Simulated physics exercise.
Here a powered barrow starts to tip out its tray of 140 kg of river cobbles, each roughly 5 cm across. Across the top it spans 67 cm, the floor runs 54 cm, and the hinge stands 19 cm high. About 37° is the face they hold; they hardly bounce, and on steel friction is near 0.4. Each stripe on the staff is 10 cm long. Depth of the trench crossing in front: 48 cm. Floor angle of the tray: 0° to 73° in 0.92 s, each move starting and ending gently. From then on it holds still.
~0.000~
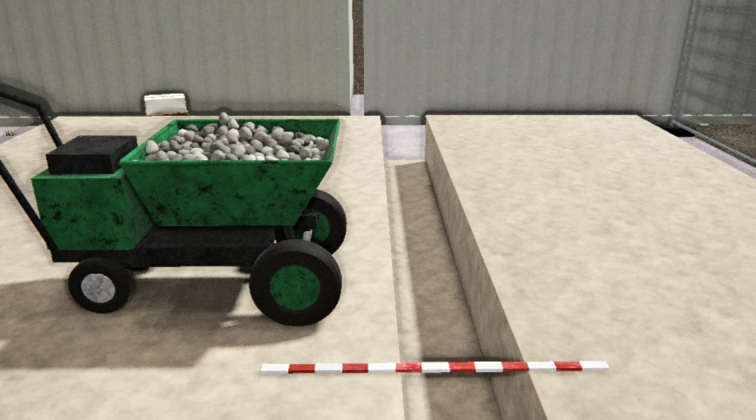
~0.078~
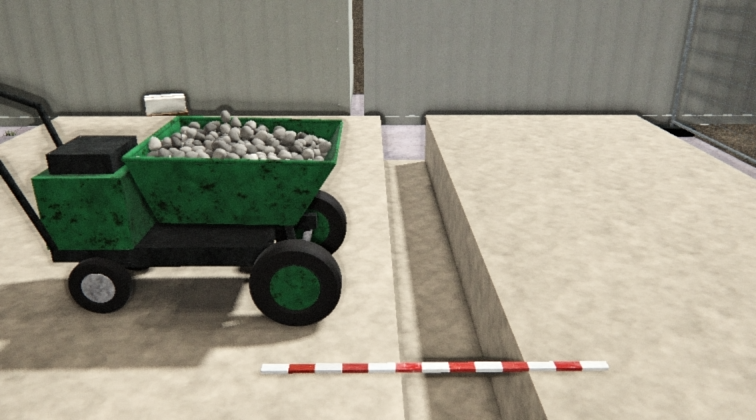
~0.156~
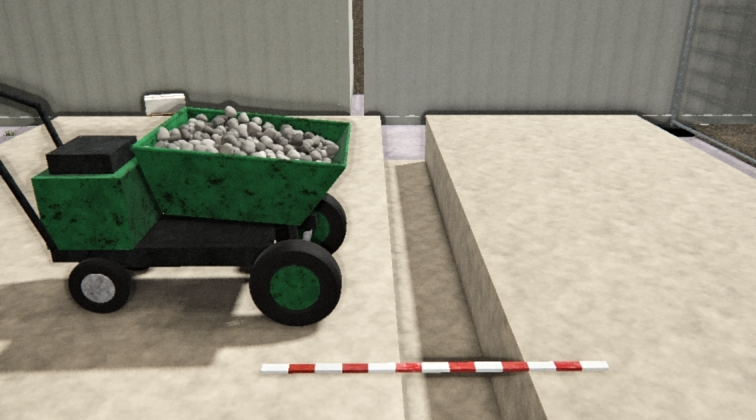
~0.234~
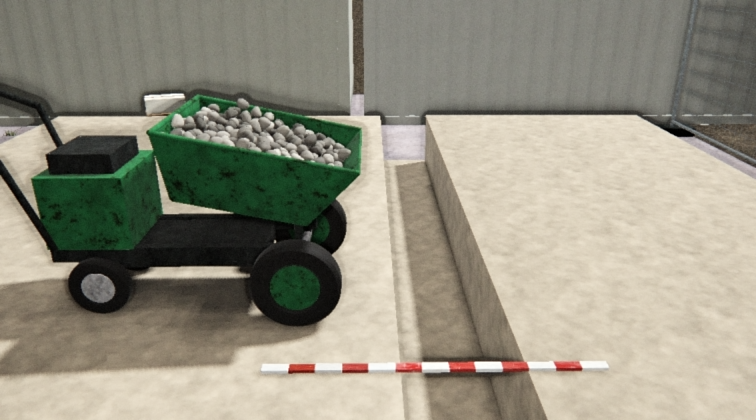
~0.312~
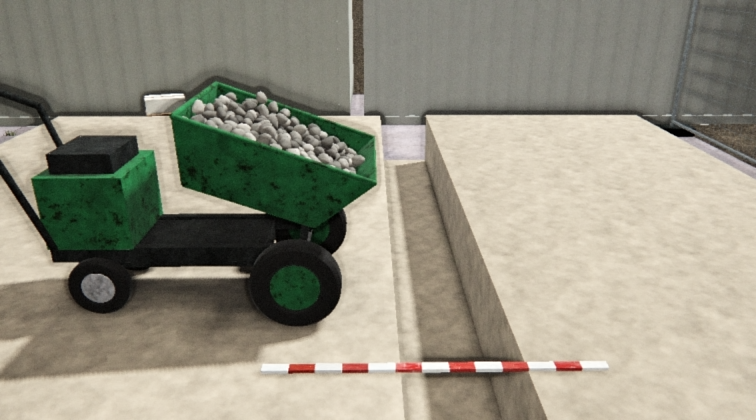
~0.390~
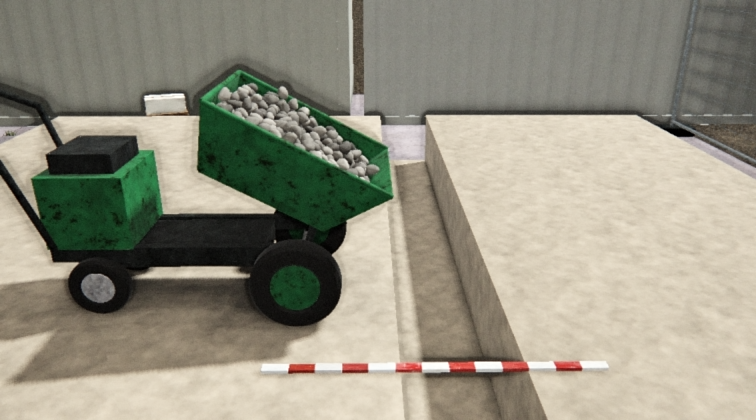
A green powered barrow steadily tilts its tray of grey cobbles rightward beside a trench.
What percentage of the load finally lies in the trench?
About 87 per cent.
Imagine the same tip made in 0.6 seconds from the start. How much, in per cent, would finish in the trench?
It'd be some 75 per cent.
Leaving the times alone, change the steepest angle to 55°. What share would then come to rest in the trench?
In that case around 35 percent.
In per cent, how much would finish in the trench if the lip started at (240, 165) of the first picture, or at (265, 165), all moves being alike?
First some 70, then 95 per cent.
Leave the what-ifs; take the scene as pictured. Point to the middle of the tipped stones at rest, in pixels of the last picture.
Middle at around (457, 358), I'd say.
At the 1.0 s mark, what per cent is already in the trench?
Close to 35 per cent has got there by then.
After 0.7 s the floor is at 62°; 100 % in the tray; the foremost stones are at (421, 220).
After 1.0 s the floor is at 73°; 61 % in the tray, 34 % in the trench, 5 % past the trench; the foremost stones are at (522, 282).
After 1.4 s the floor is at 73°; 28 % in the tray, 58 % in the trench, 13 % past the trench; the foremost stones are at (640, 284).
After 3.3 s the floor is at 73°; 0 % in the tray, 87 % in the trench, 13 % past the trench; the foremost stones are past the picture's edge.
